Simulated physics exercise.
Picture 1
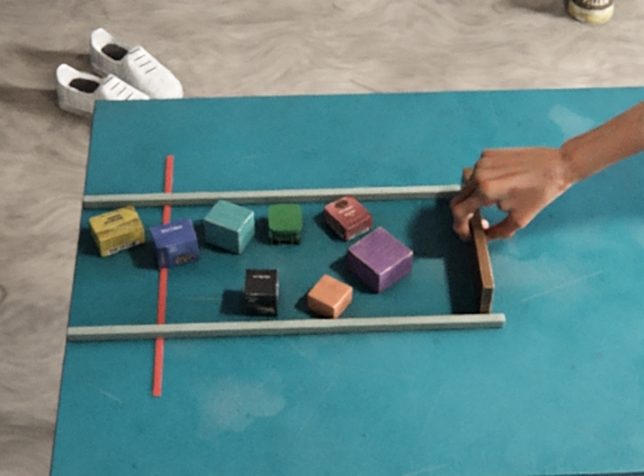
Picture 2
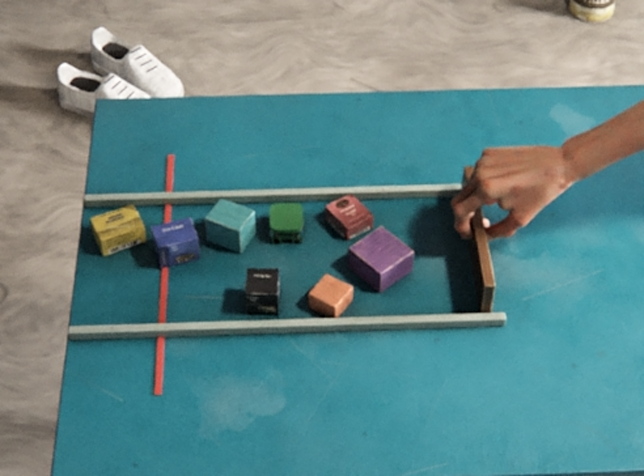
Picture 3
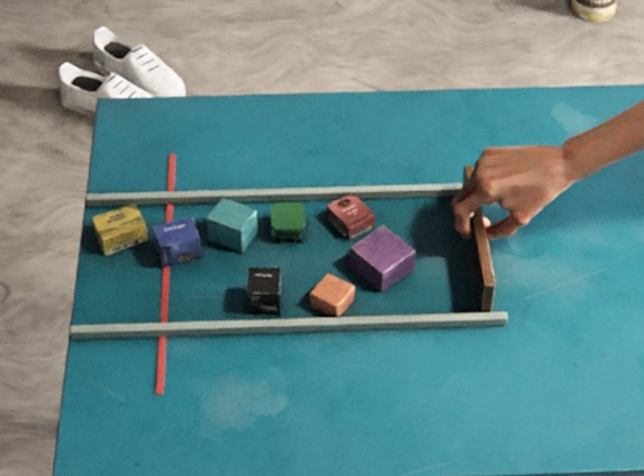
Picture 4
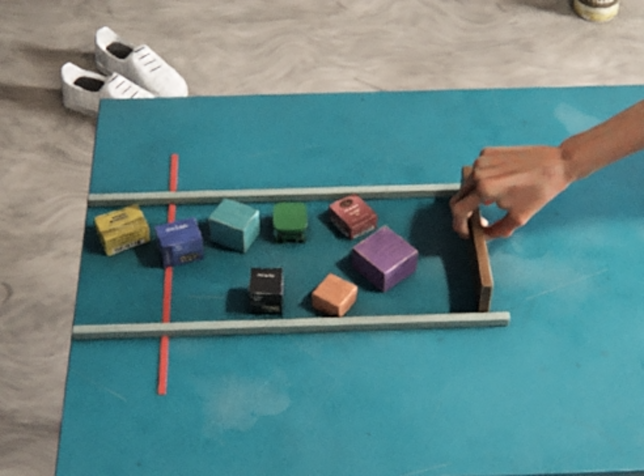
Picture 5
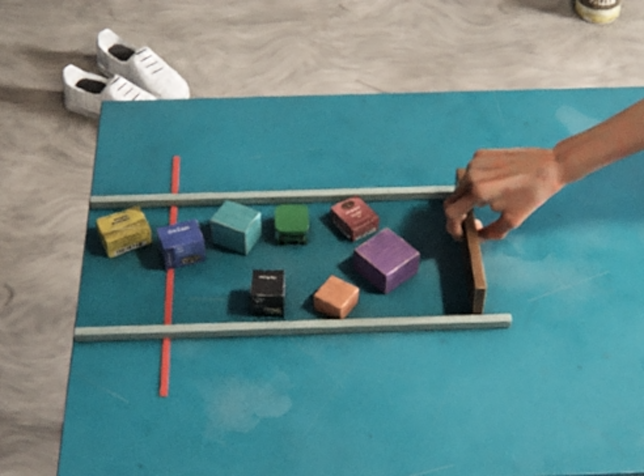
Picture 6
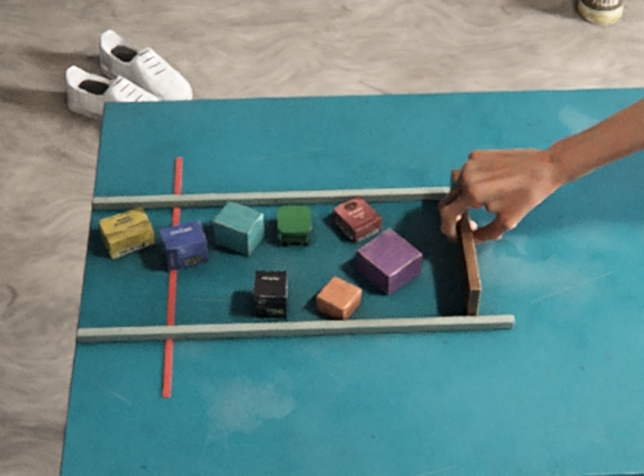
A hand reaches in from the right over a teal table, seen from above, with white shoes on the floor at upper left. Between two pale rails lie yellow, blue, turquoise, green, red, purple, black and orange blocks, with a red strip crossing near the left. The view drifts very slightly, then the hand slides the upright brown board a little left, while the blocks stay put on the table.
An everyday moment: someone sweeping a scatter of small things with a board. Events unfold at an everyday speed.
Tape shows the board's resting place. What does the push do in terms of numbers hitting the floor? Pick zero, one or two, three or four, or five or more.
It sends one or two to the floor.
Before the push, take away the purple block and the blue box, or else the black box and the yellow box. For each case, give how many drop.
You'd get 1 in the first case and 0 in the second one.
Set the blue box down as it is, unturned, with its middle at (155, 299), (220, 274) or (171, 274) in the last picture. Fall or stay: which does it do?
Going place by place, the blue box sits tight; sits tight; sits tight.
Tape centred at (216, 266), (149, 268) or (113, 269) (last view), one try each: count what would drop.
You'd get 0, then 3, then 5.
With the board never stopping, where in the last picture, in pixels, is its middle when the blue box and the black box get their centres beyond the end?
Middle: Roughly (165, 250); roughly (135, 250).
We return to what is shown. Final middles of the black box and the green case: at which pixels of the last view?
I'd put one close to (120, 299) and the other close to (124, 232).
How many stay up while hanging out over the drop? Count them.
Result: 2.
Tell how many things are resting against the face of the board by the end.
Tally at the end: 3.
A little later, none off yet; yellow box at rest near (127, 232); blue box at rest near (184, 246); turquoise block at rest near (239, 229).
Next, none off yet; yellow box at rest near (127, 232); blue box shifted a little near (165, 254); turquoise block shifted about its own width near (205, 233).
Later still, none off yet; yellow box shifted about its own width near (92, 234); blue box shifted well along near (110, 277); turquoise block shifted well along near (135, 245).
When it is over, the number that fall off is one or two; down, yellow box.
